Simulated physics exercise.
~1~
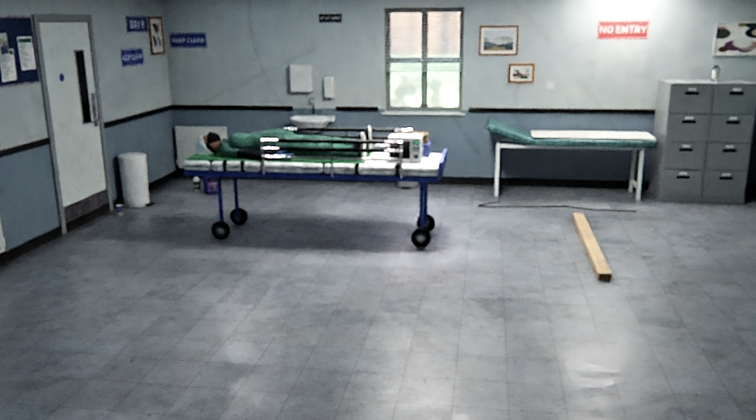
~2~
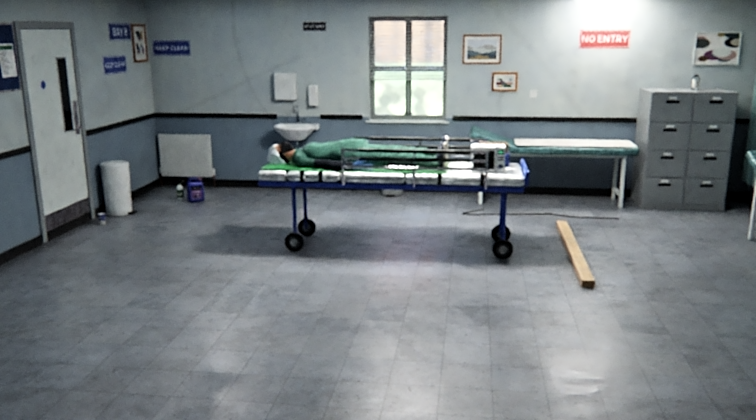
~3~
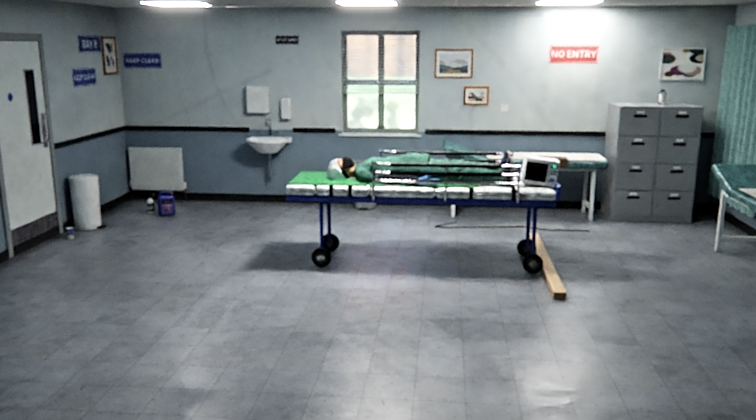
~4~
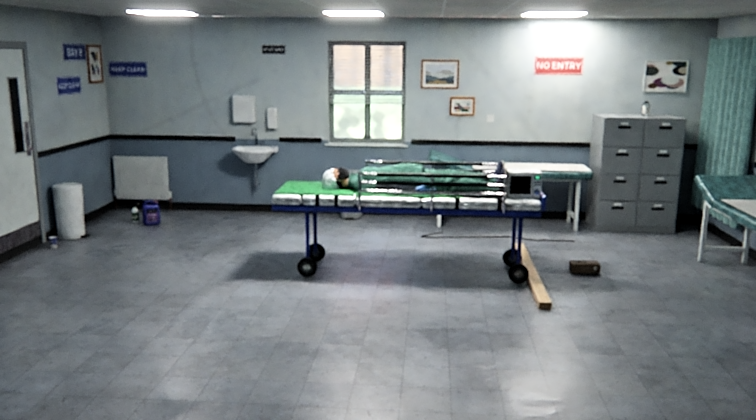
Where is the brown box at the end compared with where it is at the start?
At the start it rides on the trolley near the right end, and at the end it lies on the floor to the right of the trolley and the wooden beam.
A trolley with blue legs and black wheels rolls right across the grey tiled floor of a clinic room, seen from the front and slightly above as the view pans slightly right. A person in green lies along it, head at the left, with a white monitor and small boxes near the right end. The wheels meet a wooden beam on the floor and the trolley stops, staying level. The person slides towards the right end, baring green surface behind the head. A brown box drops off and ends on the floor right of the beam, while the monitor stays aboard upright.
